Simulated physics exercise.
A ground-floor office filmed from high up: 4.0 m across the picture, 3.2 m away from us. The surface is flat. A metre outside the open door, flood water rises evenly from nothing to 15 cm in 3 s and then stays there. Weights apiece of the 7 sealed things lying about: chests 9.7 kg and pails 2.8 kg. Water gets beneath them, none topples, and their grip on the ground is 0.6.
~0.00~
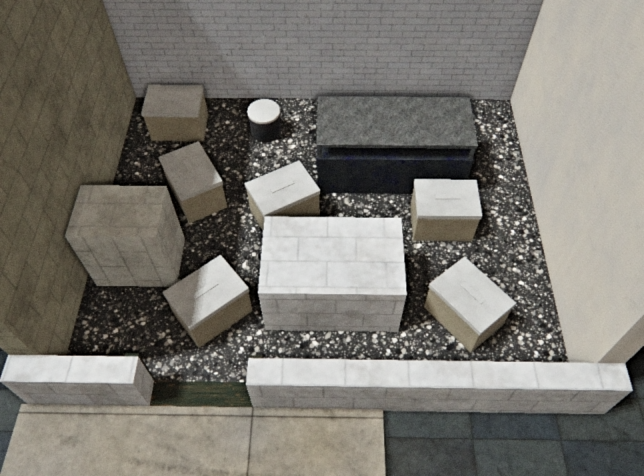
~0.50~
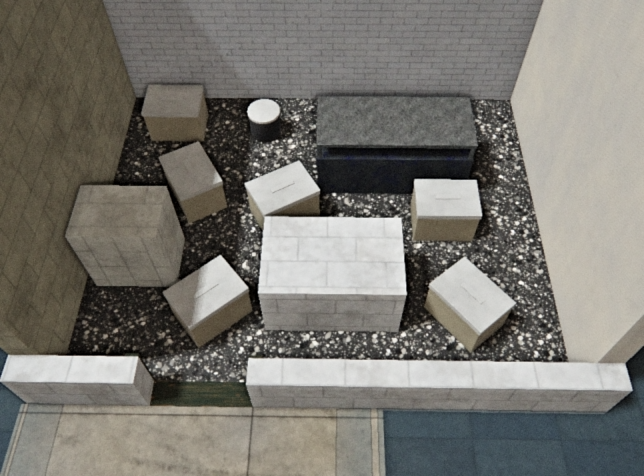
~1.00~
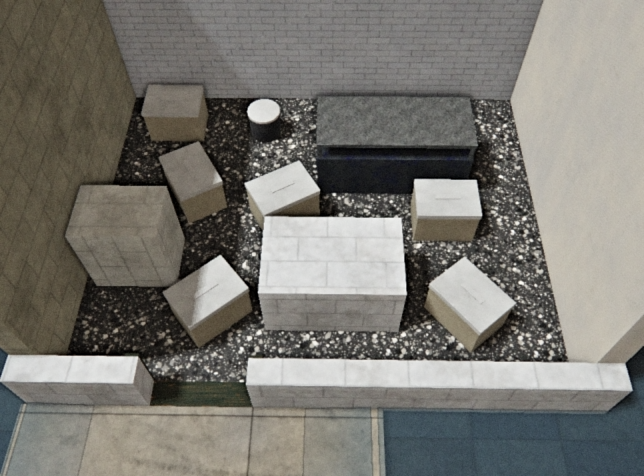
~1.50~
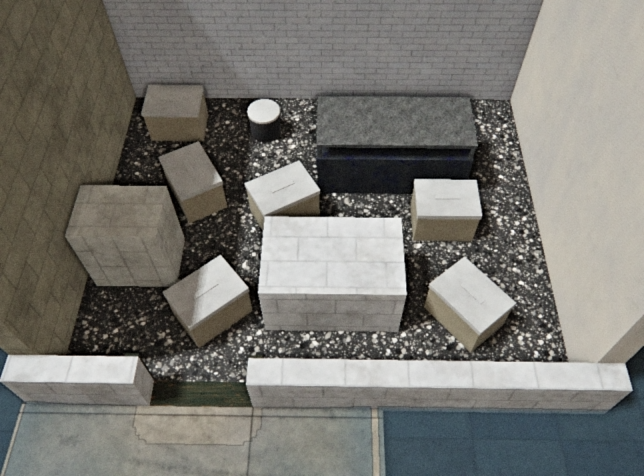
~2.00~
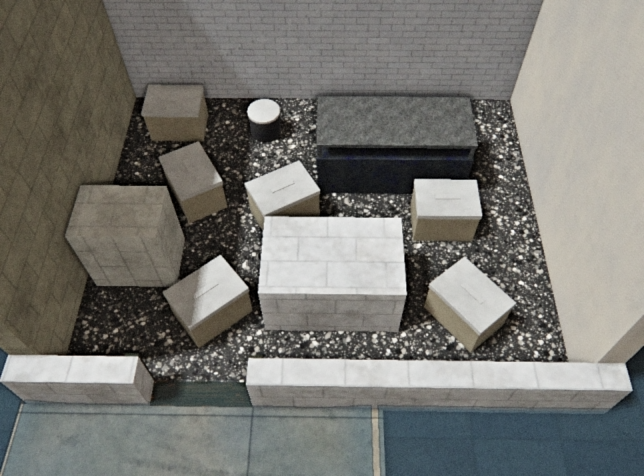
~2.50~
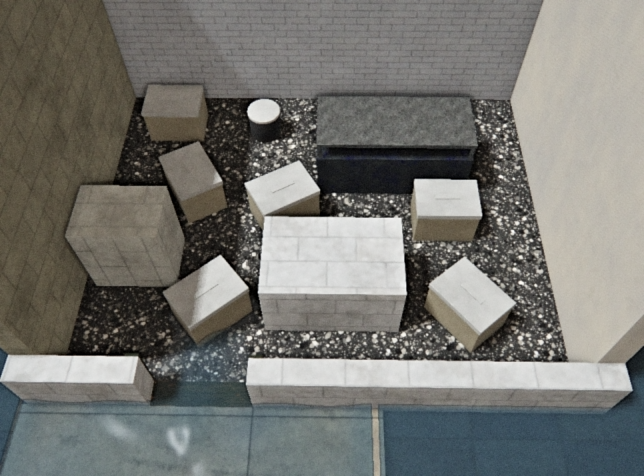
A ground-floor office with dark speckled flooring is seen from high up, facing a pale brick back wall between two side walls. Pale and tan box-like chests stand scattered about, with a long dark grey block at the back and a small white-topped pail beside it. Bluish water spreads over the paving outside, then slips through the doorway gap, while the objects and camera stay still.
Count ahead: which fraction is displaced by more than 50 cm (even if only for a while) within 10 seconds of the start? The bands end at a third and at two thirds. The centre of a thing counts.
That comes to one to two thirds.
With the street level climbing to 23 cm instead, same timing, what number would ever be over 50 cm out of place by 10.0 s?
Then 4.
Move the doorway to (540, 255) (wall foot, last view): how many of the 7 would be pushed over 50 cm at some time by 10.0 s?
In that case 3 of them.
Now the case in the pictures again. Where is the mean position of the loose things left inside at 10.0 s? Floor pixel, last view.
Near (322, 180).
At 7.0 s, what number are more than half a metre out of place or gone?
By then 2.
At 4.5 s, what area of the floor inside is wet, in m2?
About 4.0 m2.
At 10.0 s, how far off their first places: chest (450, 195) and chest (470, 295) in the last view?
In that order: 0 cm, 0 cm.
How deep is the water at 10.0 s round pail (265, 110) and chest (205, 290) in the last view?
About 4 and 5 cm.
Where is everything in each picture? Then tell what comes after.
In the first picture, a chest at (472, 293), on the bottom; a chest at (190, 169) rests on the ground; water covers 0.0 m2; 0 of 7 have shifted.
In the second picture, a chest at (472, 293), on the bottom; a chest at (190, 169), on the bottom; water covers 0.0 m2; 0 of 7 have shifted.
In the third picture, a chest at (472, 293), on the bottom; a chest at (190, 169) rests on the ground; 0.0 m2 under water; 0 of 7 have shifted.
In the fourth picture, a chest at (472, 293) rests on the ground; a chest at (190, 169), on the bottom; water covers 0.0 m2; 0 of 7 have shifted.
In the fifth picture, a chest at (472, 293), on the bottom; a chest at (190, 169) rests on the ground; water covers 0.0 m2; 0 of 7 have shifted.
In the sixth picture, a chest at (472, 293) rests on the ground; a chest at (190, 169), on the bottom; water covers 0.3 m2; 0 of 7 have shifted.
After 3.5 s 0 of 7 are over 50 cm from their spots; 0 afloat.
After 4.5 s 1 of 7 are over 50 cm from their spots; 1 afloat.
After 7.0 s 2 of 7 are over 50 cm from their spots; 0 afloat.
After 10.0 s 3 of 7 are over 50 cm from their spots, and 3 have been at some point; 3 afloat.
